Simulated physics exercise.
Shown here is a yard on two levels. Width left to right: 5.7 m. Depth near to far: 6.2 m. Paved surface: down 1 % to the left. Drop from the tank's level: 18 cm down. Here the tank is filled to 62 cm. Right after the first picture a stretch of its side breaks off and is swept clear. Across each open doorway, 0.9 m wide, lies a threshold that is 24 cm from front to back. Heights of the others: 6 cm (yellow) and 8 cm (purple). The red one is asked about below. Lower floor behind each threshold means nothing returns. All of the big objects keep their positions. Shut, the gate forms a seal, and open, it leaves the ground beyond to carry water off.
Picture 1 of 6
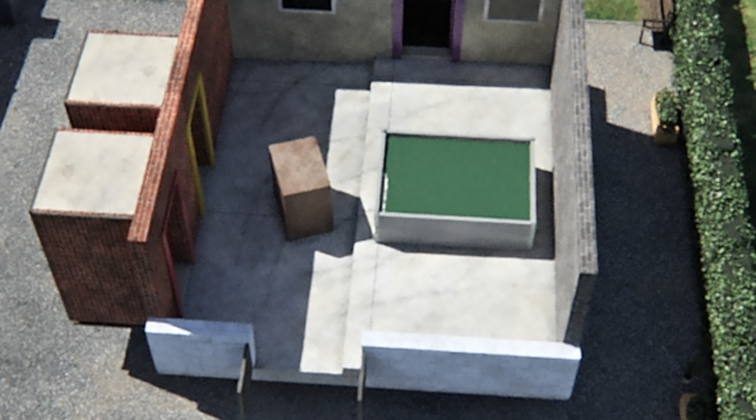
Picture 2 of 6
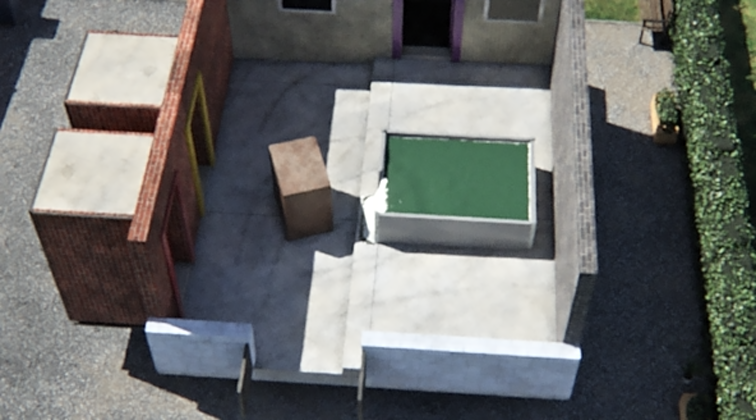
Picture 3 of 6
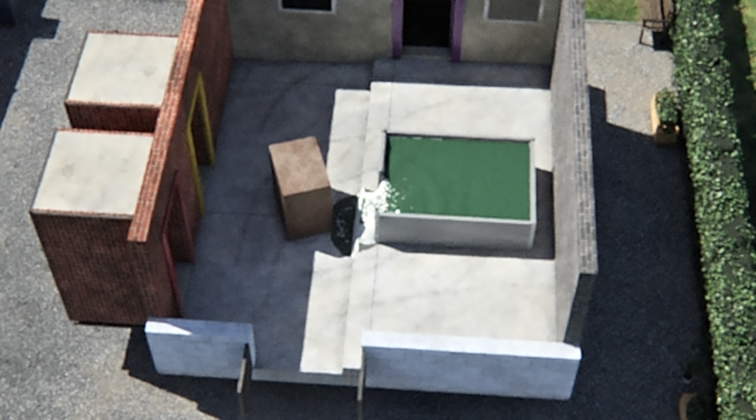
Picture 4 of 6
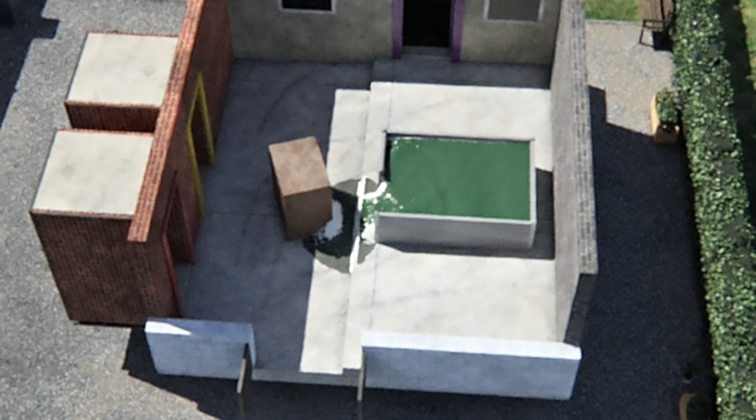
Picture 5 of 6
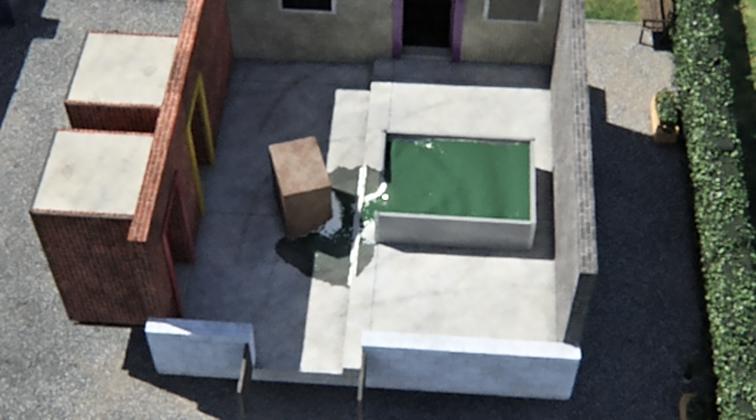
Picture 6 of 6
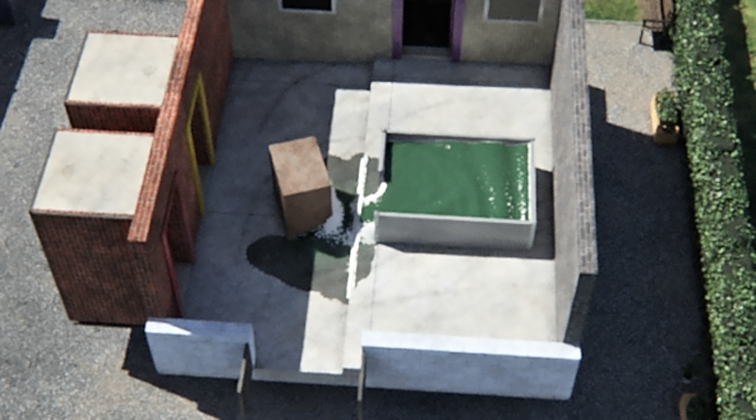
Green water pouring from the left side of a rectangular tank, splashing against a brown block and spreading across the paved yard.
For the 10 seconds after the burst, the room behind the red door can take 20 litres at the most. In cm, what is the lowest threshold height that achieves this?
About 17 cm.
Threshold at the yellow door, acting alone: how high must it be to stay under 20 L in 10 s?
Roughly 9.5 cm at yellow.
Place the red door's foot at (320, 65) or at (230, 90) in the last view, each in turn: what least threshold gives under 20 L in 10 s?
Roughly 16 and 13.5 cm.
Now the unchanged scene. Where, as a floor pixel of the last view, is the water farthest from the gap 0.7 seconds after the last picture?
The farthest wet point sits near (179, 329).
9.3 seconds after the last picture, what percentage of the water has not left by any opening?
Remaining share: Around 70 %.
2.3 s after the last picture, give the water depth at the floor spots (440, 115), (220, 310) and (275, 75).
The depths come to about 0, 14 and 7 cm.
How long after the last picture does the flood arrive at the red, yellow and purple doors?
Red door 0.4 s, yellow door 1.8 s, purple door not within the 10 s.
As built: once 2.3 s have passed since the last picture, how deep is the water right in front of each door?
Depth at red 19 cm, at yellow 2 cm, at purple 0 cm.
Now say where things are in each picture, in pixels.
The tank at (456, 178) is whole and still, 62 cm deep; the red door at (178, 250) is dry, in the first picture.
The front is at (362, 230), 0.3 m from the gap at (380, 211); 0.2 m2 of floor is wet, 62 cm left at the back, in the second picture.
Water pours out at (380, 212) and has run 0.7 m, to (334, 221); about 10 cm deep outside, 62 cm at the back, in the third picture.
Water pours out at (380, 212) and has run 1.1 m, to (309, 243); about 9 cm deep outside, 62 cm at the back, in the fourth picture.
The front is at (282, 251), 1.5 m from the gap at (380, 212); 1.7 m2 of floor is wet, 61 cm left at the back, in the fifth picture.
Water pours out at (380, 211) and has run 2.0 m, to (254, 259); about 6 cm deep outside, 57 cm at the back; the red door at (178, 250), 3.2 m from the gap, is still 1.2 m from the nearest water, in the sixth picture.
Then, 0.7 s after the last picture water covers 25 % of the floor, deepest (50 cm) near (334, 224); 8 cm at the red door, 1 litre in over its 6 cm threshold.
Then, 2.3 s after the last picture water covers 40 % of the floor, deepest (33 cm) near (334, 224); 19 cm at the red door, 82 litres in over its 6 cm threshold.
Then, 9.3 s after the last picture water covers 55 % of the floor, deepest (14 cm) near (175, 349); 10 cm at the red door, 256 litres in over its 6 cm threshold.
At the red door as built, the water peaked near 19 cm, 2.3 s after the last picture.
Run again over the same 10 s with other heights there, 37 litres in over 14.5 cm, 5 litres over 20 cm. The limit of 20 litres is kept from about 17 cm up.
